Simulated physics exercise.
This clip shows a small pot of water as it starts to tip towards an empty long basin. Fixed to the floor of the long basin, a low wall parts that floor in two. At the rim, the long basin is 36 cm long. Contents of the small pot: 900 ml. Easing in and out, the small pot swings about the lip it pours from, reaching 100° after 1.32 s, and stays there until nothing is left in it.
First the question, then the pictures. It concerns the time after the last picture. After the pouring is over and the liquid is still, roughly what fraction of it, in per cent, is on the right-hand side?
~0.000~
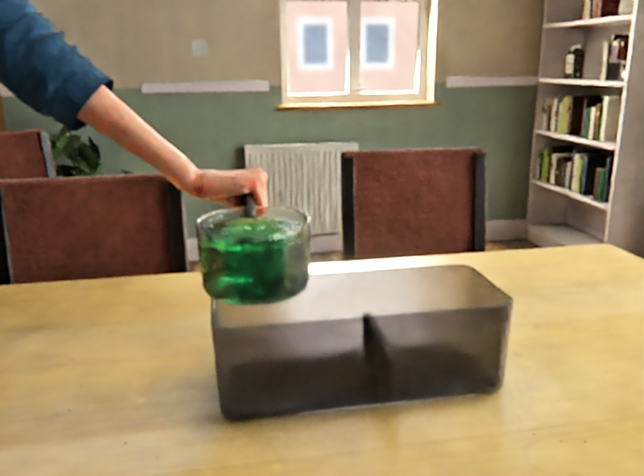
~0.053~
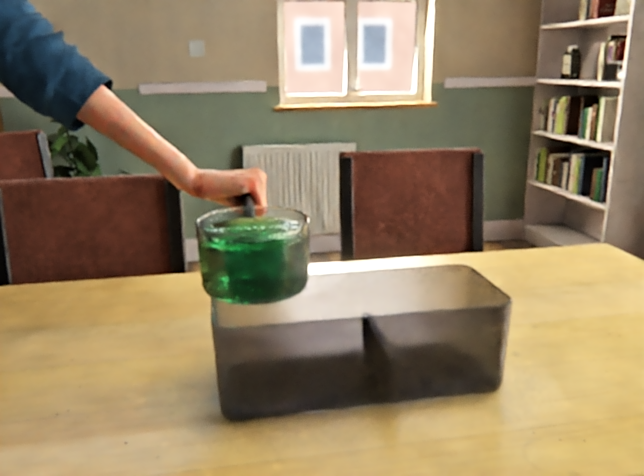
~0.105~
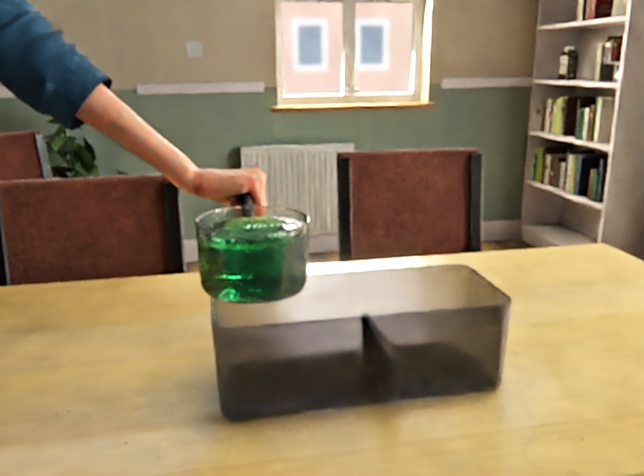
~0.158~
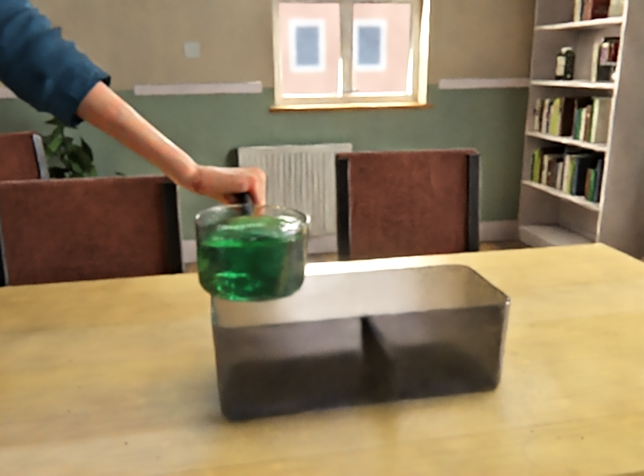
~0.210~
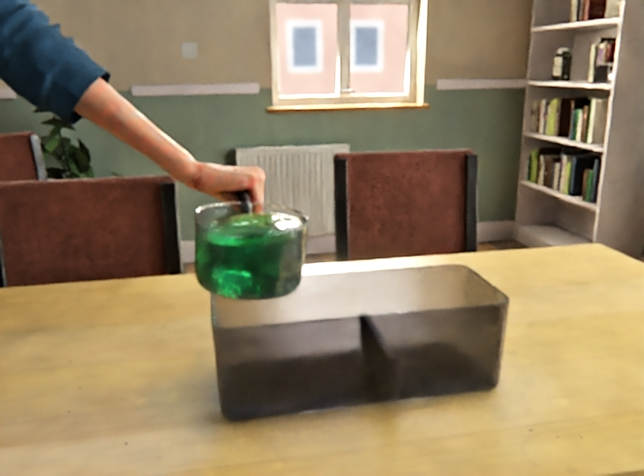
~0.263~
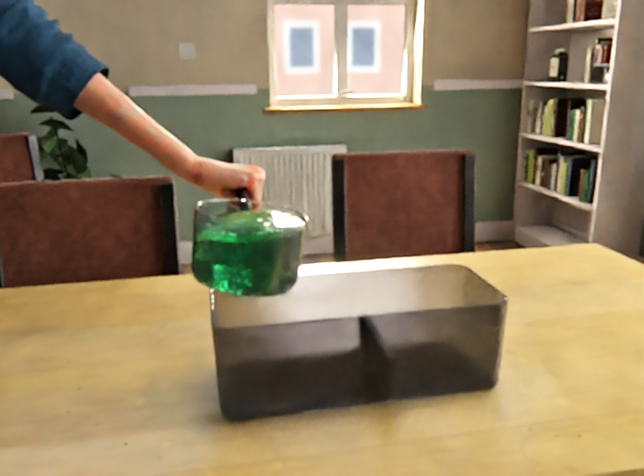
Roughly 67 out of 100 parts.
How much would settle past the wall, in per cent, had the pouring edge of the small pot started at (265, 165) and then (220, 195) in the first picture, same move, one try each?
Around 15 per cent first, around 5 per cent next.
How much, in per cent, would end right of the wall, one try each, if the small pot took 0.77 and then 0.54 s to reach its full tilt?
Respectively about 75 and 65 percent.
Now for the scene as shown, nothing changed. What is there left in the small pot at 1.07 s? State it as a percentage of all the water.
Some 20 per cent.
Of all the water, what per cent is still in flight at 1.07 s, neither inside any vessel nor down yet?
Airborne fraction: Approx. 18 %.
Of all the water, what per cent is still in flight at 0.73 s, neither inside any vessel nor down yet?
About 20 per cent.
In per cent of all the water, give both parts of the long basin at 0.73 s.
Lab note: Left near 7 %, right near 0.
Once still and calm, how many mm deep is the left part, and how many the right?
Roughly 10 mm on the left side and 30 mm on the right side.
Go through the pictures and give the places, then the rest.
In the first picture, it leans 0°; its right rim is at (308, 218); the water meets the walls at (200, 233) and (306, 226); the long basin's rim runs from (213, 305) to (491, 283); the wall's top is at (380, 335).
In the second picture, it leans 0°; its right rim is at (308, 219); the water meets the walls at (199, 232) and (306, 226).
In the third picture, it leans 2°; its right rim is at (308, 219); the water meets the walls at (199, 232) and (305, 225).
In the fourth picture, it leans 3°; its right rim is at (307, 219); the water meets the walls at (198, 231) and (304, 223).
In the fifth picture, it leans 6°; its right rim is at (307, 219); the water meets the walls at (198, 229) and (303, 222).
In the sixth picture, it leans 9°; its right rim is at (306, 220); the water meets the walls at (197, 226) and (303, 220).
After 0.73 s the tilt is 58° and 72 per cent is still to pour, 7 is left of the wall and 0 right of it.
After 1.07 s the tilt is 92° and 19 per cent is still to pour, 16 is left of the wall and 46 right of it.
After 1.43 s the tilt is 100° and 2 per cent is still to pour, 28 is left of the wall and 67 right of it.
After 1.82 s the tilt is 100° and 0 per cent is still to pour, 32 is left of the wall and 67 right of it.
In the end 32 per cent lies left of the wall, 67 right of it and 1 outside.
